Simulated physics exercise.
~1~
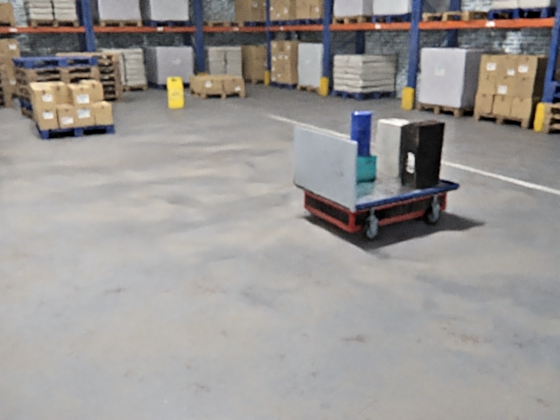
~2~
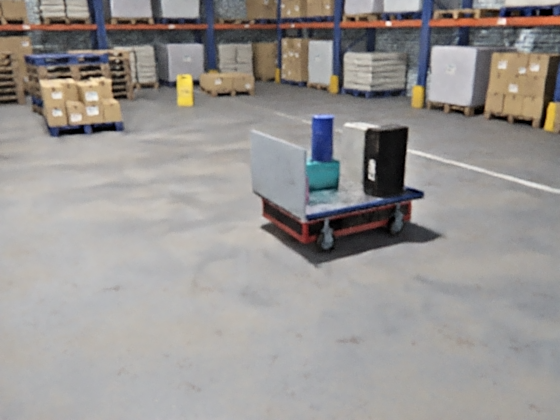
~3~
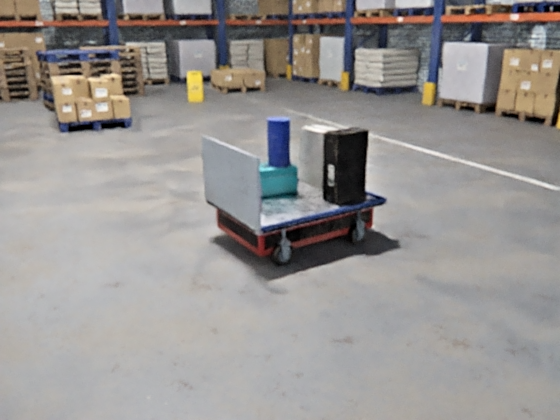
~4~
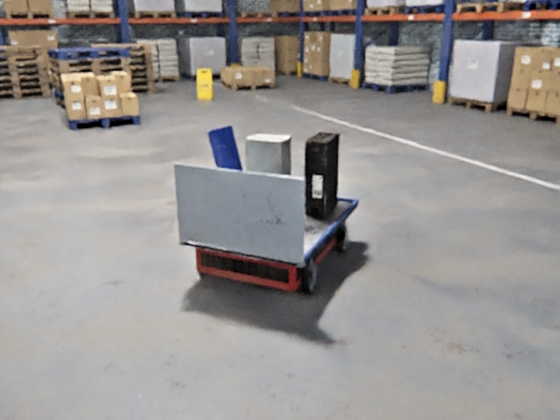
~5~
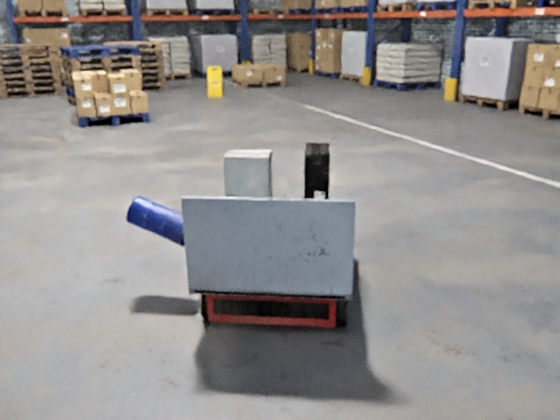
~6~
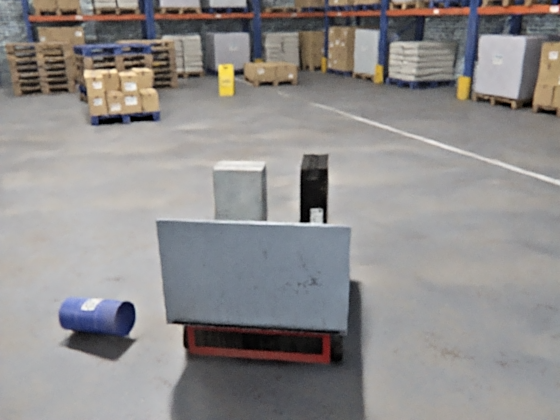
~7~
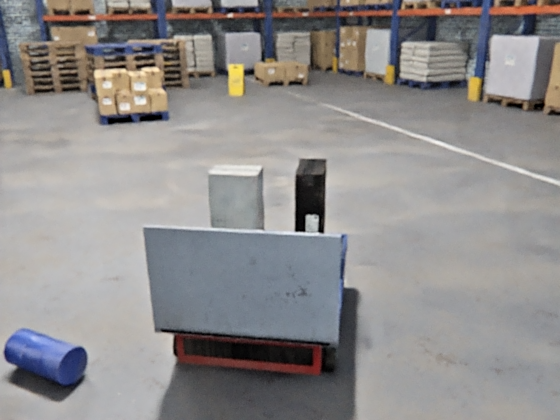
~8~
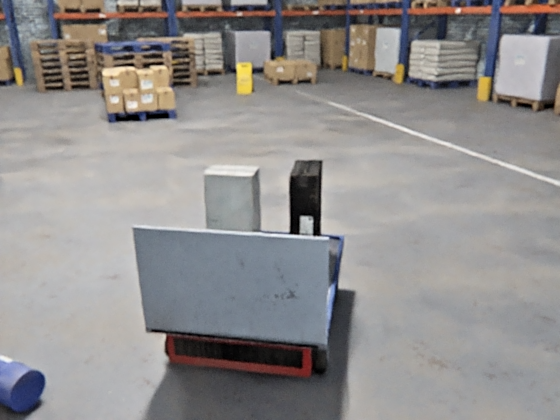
We see a wheeled cart carrying a blue canister, boxes and a turquoise toolbox across a warehouse floor, turning until its tall board faces us. The canister tips, falls off the left side and rolls away toward the lower left, while the white and black boxes stay upright aboard.
